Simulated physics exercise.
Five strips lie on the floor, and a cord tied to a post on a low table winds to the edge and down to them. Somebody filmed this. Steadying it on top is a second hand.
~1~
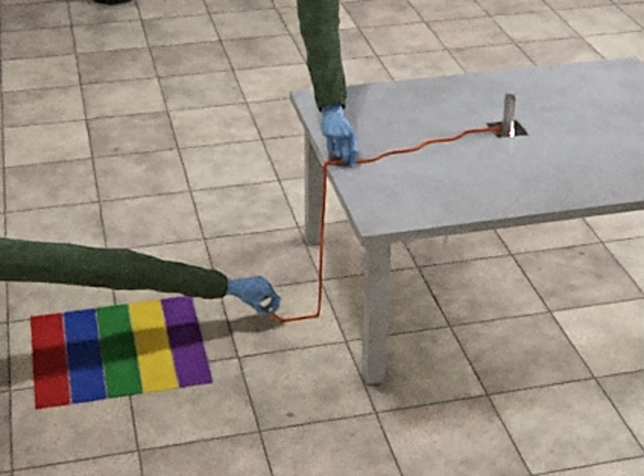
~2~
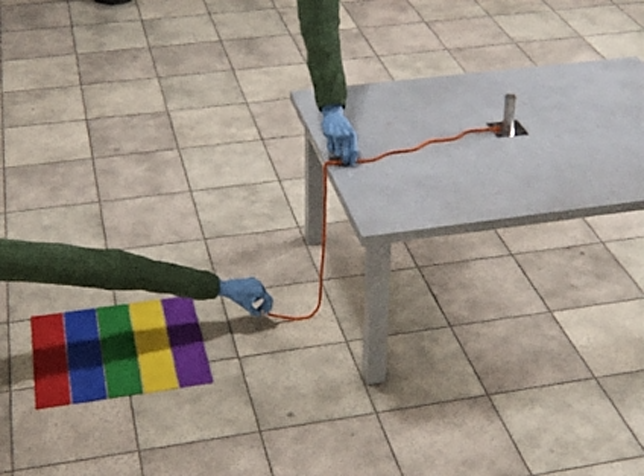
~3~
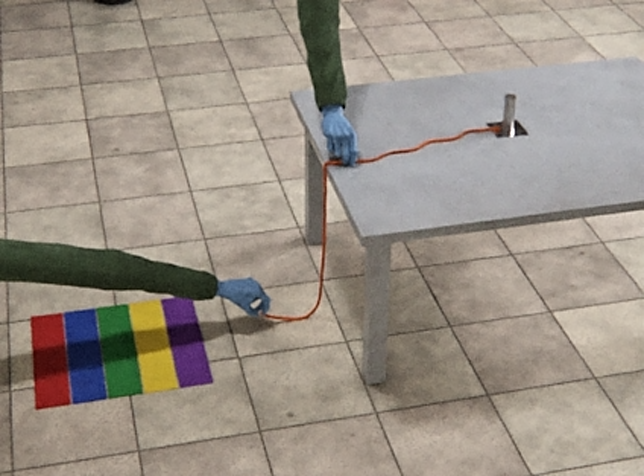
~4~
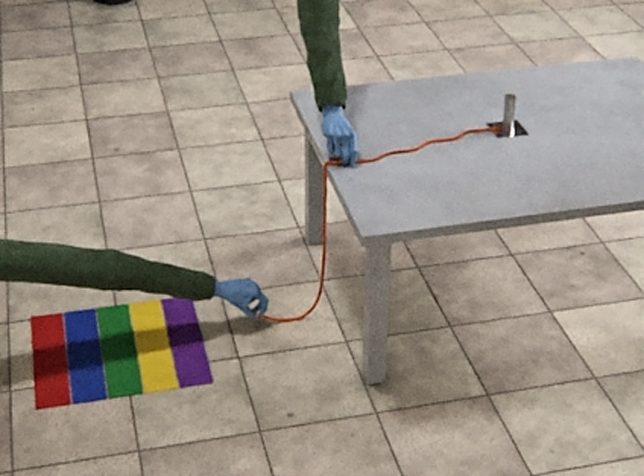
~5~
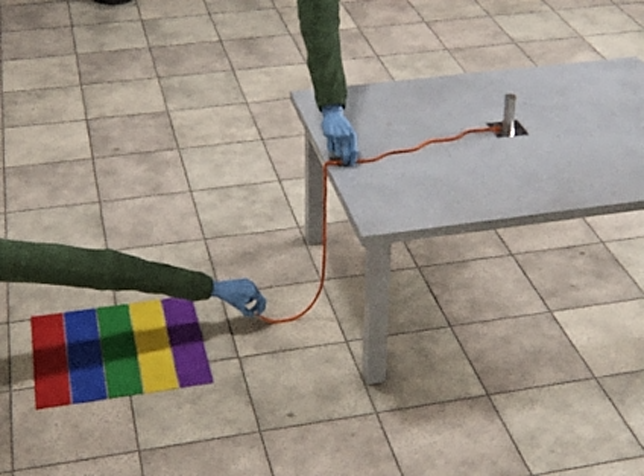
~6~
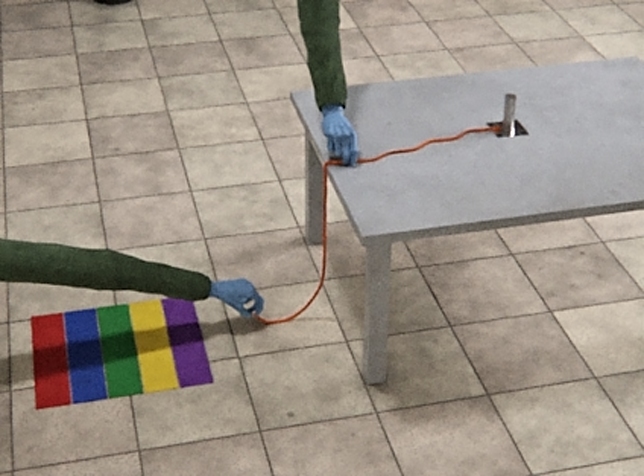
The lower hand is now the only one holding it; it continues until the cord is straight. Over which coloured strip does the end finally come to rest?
Over the yellow strip.
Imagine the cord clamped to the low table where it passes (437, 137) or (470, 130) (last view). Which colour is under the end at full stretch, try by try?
Yellow; yellow.
Soon after, end near (220, 319); short of the strips.
Then, end near (178, 324); over purple.
At full stretch, end near (153, 328); over yellow. It halts on the yellow strip.
